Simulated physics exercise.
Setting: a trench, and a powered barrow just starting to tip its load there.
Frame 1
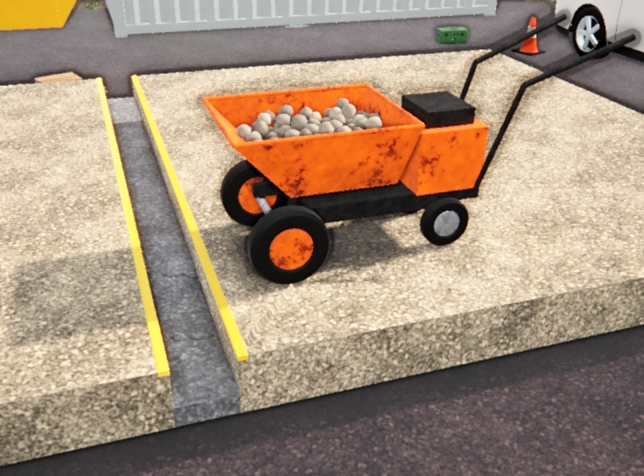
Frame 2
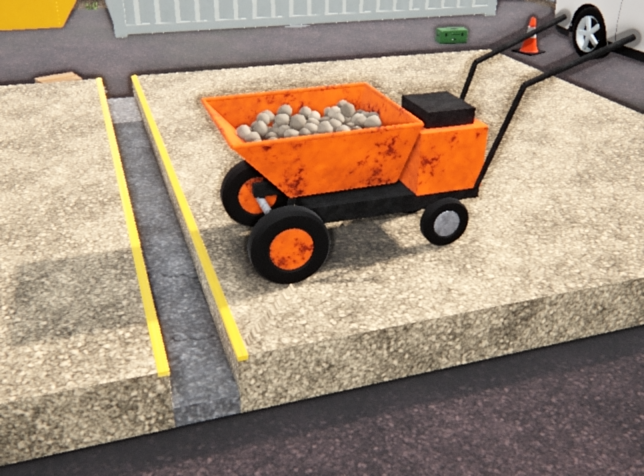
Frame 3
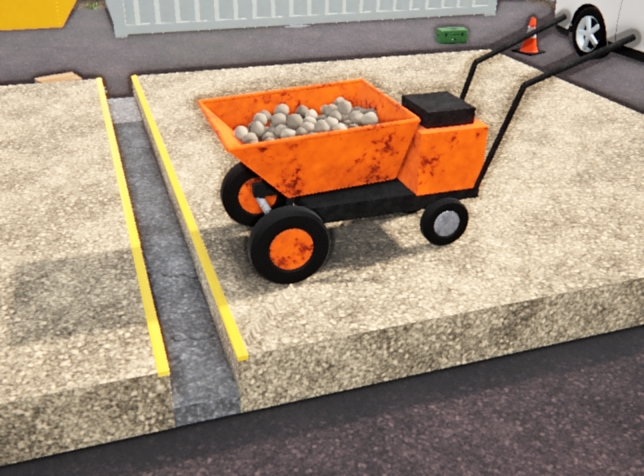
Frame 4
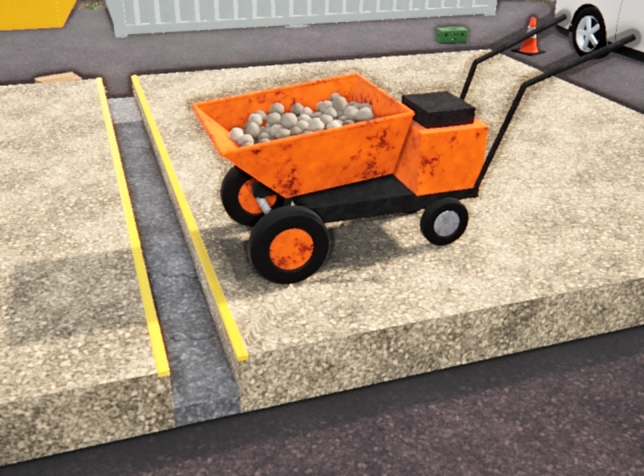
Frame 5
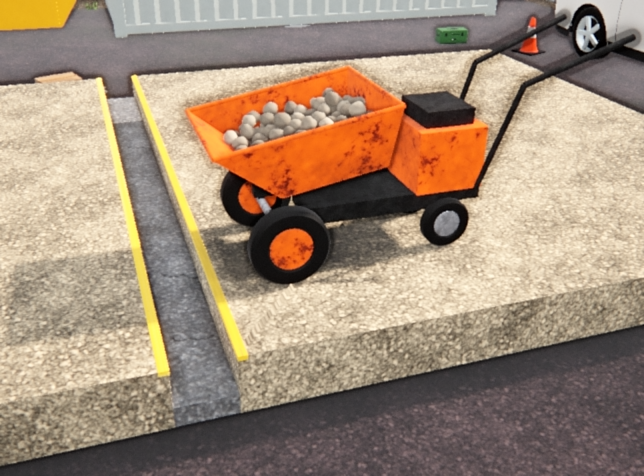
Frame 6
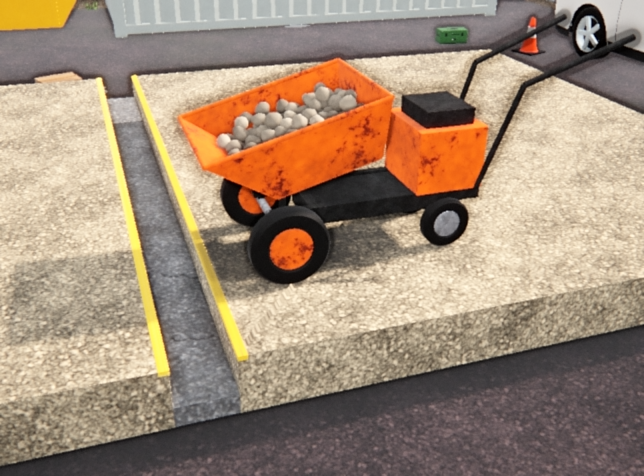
An orange powered barrow loaded with river pebbles standing still beside a yellow-edged trench, its skip slowly tilting down to the left.
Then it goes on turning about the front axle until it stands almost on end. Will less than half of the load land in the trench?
Yes, only a minority gets there.
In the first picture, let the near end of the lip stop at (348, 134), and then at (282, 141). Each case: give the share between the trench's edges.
Result: 30 in a hundred, then 80 in a hundred.
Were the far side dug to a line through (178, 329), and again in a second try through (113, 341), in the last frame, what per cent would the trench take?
Respectively, 0 % and 80 %.
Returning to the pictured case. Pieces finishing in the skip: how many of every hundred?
35 %, about.
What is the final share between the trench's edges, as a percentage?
Around 15 per cent.
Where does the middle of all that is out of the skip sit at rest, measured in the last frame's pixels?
The centre settles at about (115, 271).
Shortly afterwards, skip tipped steeply; the whole lot in the skip.
Next, skip tipped right over; the bulk in the skip; only a few in or heaped over the trench; near a quarter beyond it; only a few falling.
Some moments later, skip tipped right over; near a third in the skip; a little in or heaped over the trench; near half beyond it.
In the end, skip tipped right over; near a third in the skip; a little in or heaped over the trench; near half beyond it.
